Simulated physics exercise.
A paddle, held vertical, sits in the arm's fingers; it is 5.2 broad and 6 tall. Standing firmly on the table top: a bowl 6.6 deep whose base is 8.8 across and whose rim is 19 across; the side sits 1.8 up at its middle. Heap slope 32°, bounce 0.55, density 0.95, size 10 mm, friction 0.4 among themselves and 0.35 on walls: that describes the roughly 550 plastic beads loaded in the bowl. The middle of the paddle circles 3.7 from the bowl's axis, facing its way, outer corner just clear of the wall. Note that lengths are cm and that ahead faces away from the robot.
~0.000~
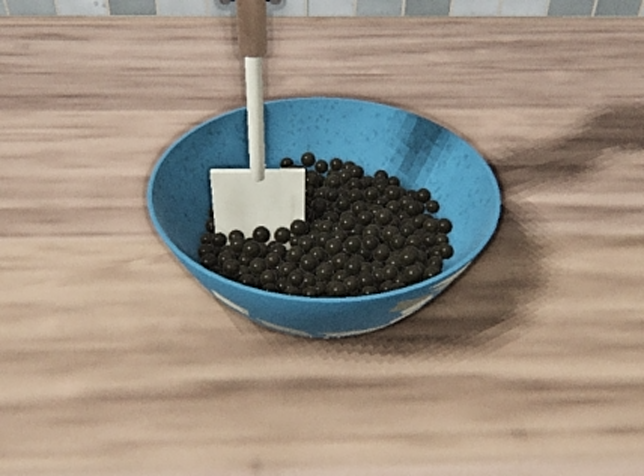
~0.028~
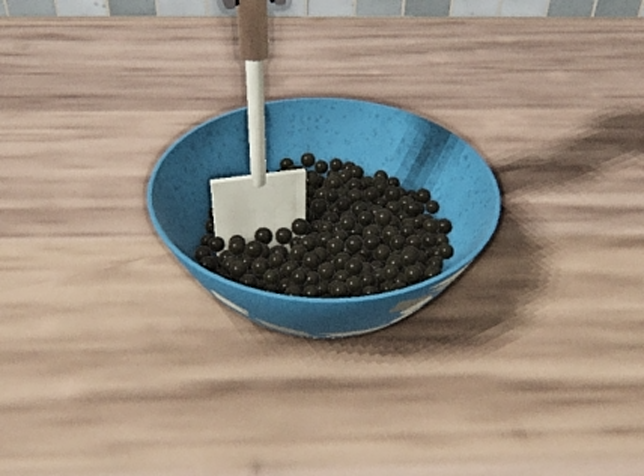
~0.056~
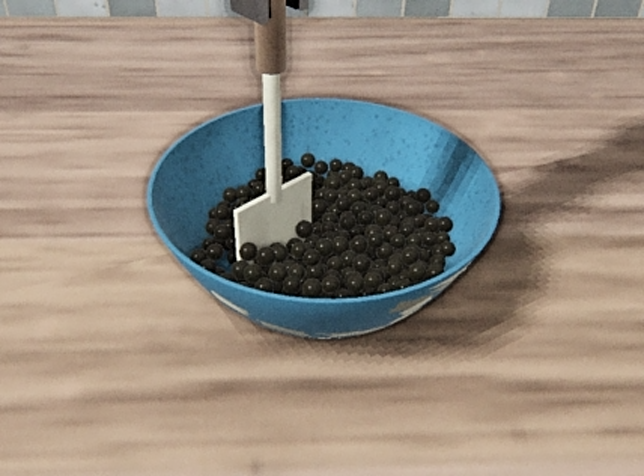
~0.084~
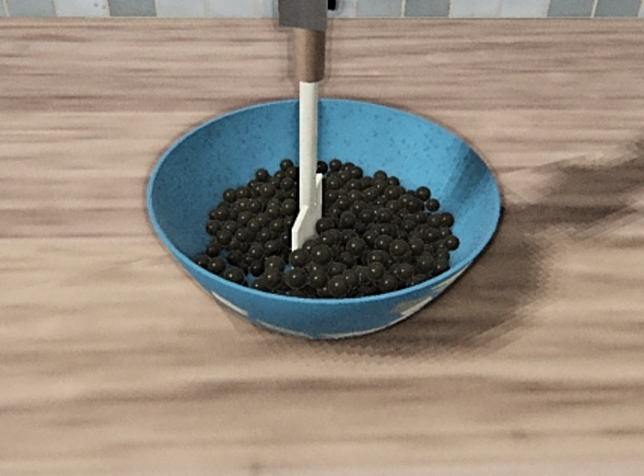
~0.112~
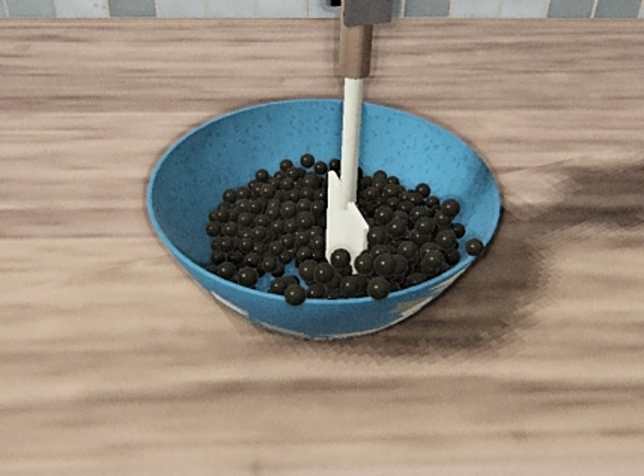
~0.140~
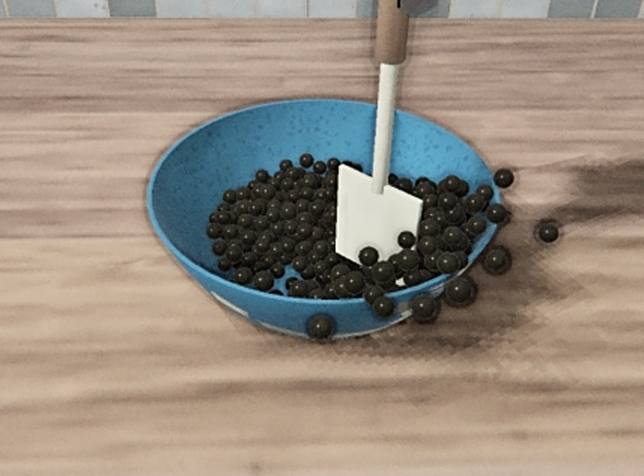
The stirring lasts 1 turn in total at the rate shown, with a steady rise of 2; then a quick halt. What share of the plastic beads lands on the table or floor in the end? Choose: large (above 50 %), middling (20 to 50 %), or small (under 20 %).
Middling.
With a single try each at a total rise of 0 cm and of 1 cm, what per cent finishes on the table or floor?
It comes to about 40 per cent and about 30 per cent.
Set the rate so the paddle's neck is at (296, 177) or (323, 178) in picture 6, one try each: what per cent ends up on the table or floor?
Near 5 in a hundred for the first and near 10 in a hundred for the second.
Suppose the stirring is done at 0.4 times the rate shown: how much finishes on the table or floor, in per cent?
It would come to around 0 percent.
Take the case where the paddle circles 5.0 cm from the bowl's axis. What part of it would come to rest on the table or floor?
Roughly 10 percent, I'd expect.
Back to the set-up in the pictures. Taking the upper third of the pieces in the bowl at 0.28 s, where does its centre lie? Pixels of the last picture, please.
The centre lies near (280, 156) in the last picture.
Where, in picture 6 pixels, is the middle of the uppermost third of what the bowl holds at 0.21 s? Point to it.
Near (394, 161).
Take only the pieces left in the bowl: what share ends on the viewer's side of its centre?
Some 50 per cent.
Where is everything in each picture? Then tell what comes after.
In the first picture, paddle neck at (257, 147), 0° round; upper third of the load around (335, 229), from x 205 to 445, top at y 160; 554 in the bowl.
In the second picture, paddle neck at (258, 152), 11° round; upper third of the load around (327, 232), from x 205 to 445, top at y 160.
In the third picture, paddle neck at (274, 167), 41° round; upper third of the load around (327, 250), from x 200 to 450, top at y 160.
In the fourth picture, paddle neck at (308, 177), 74° round; upper third of the load around (347, 259), from x 205 to 450, top at y 160.
In the fifth picture, paddle neck at (349, 174), 106° round; upper third of the load around (382, 251), from x 210 to 475, top at y 160; 548 in the bowl, 6 in flight or on the tool.
In the sixth picture, paddle neck at (382, 159), 138° round; upper third of the load around (420, 227), from x 215 to 550, top at y 160; 539 in the bowl, 15 in flight or on the tool.
After 0.21 s, 218° round, highest piece 12 above the table; 491 in the bowl, 63 in flight or on the tool.
After 0.28 s, 297° round, highest piece 11 above the table; 449 in the bowl, 20 on the table or floor, 85 in flight or on the tool.
After 0.51 s, 0° round, highest piece 7 above the table; 406 in the bowl, 142 on the table or floor, 6 in flight or on the tool.
After 1.21 s, 0° round, highest piece 5 above the table; 406 in the bowl, 148 on the table or floor.
At rest, 406 in the bowl, 148 on the table or floor. That is 27 % on the table or floor.
